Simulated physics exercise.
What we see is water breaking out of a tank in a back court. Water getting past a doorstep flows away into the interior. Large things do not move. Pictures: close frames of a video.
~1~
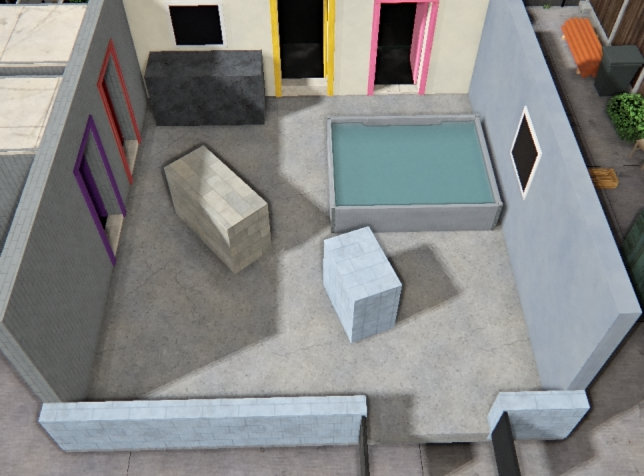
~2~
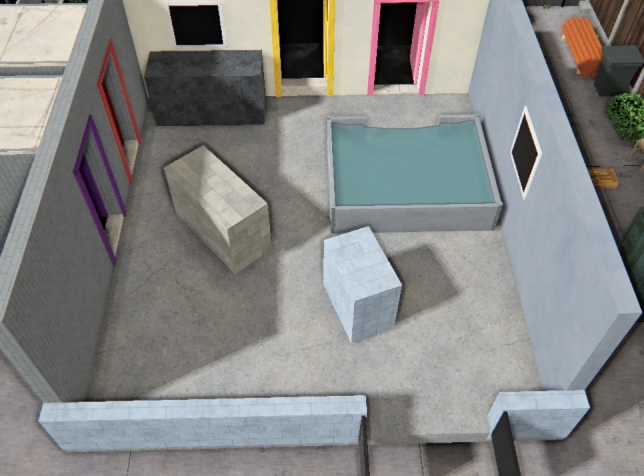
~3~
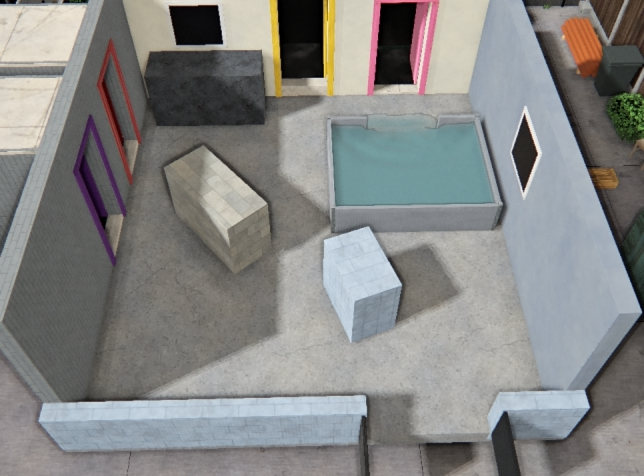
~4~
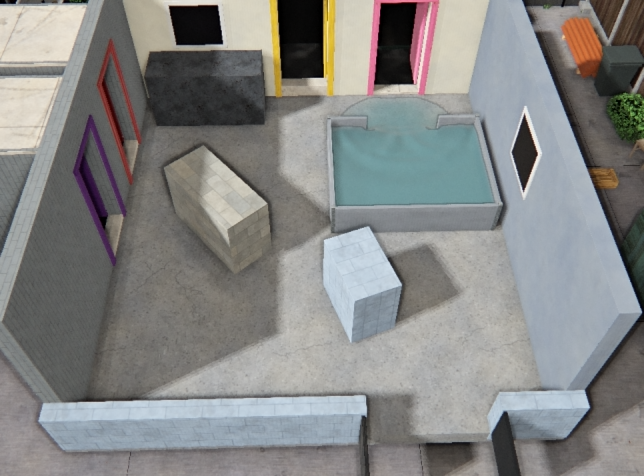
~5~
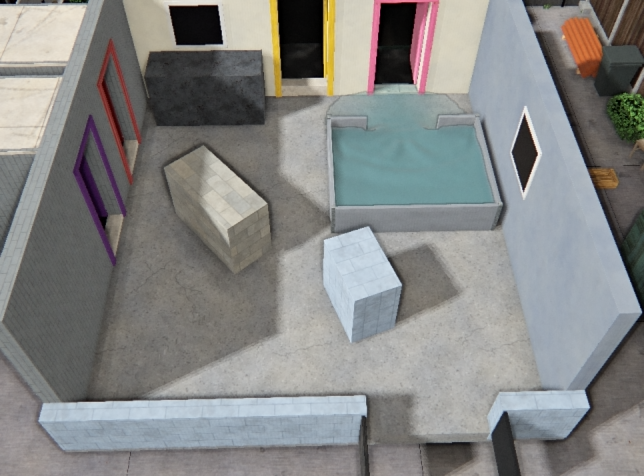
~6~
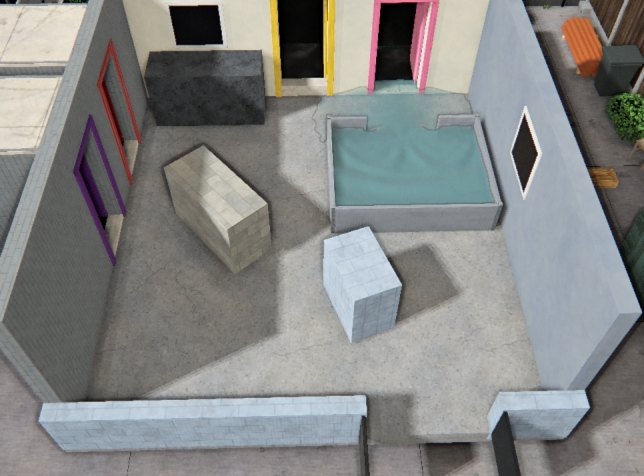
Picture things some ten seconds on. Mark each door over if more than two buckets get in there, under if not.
Pink door - over; yellow door - under; red door - under; purple door - under.
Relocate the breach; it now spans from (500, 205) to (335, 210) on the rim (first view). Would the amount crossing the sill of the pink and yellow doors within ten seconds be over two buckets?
Taking them in turn, pink ends up below and yellow ends up below.
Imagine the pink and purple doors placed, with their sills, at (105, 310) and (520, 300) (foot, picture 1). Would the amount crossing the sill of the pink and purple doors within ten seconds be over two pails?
I reckon the pink door is safe, and the purple door is safe.
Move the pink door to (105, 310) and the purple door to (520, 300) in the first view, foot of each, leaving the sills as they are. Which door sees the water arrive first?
I reckon it is the yellow one.
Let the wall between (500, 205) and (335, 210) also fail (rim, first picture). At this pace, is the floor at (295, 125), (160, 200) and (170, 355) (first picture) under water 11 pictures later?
Taken in turn they're unwetted, unwetted and swamped.
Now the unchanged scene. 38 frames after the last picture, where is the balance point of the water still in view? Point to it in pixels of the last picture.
That puts it at around (371, 166).
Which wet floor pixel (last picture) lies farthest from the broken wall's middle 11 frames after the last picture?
About at (185, 98).
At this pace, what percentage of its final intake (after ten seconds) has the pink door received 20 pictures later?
Estimate: Some 60 per cent.
A moment on, water covers 10 % of the floor; the pink door far over two buckets in, the yellow door wet at the sill, nothing in, the red door not reached, the purple door not reached.
Next, water covers 15 % of the floor; the pink door far over two buckets in, the yellow door wet at the sill, nothing in, the red door not reached, the purple door not reached.
Then, water covers 30 % of the floor; the pink door far over two buckets in, the yellow door wet at the sill, nothing in, the red door not reached, the purple door not reached.
Later, water covers 45 % of the floor; the pink door far over two buckets in, the yellow door wet at the sill, nothing in, the red door wet at the sill, nothing in, the purple door wet at the sill, nothing in.
In the end, water covers 85 % of the floor; the pink door far over two buckets in, the yellow door wet at the sill, nothing in, the red door wet at the sill, nothing in, the purple door wet at the sill, nothing in.
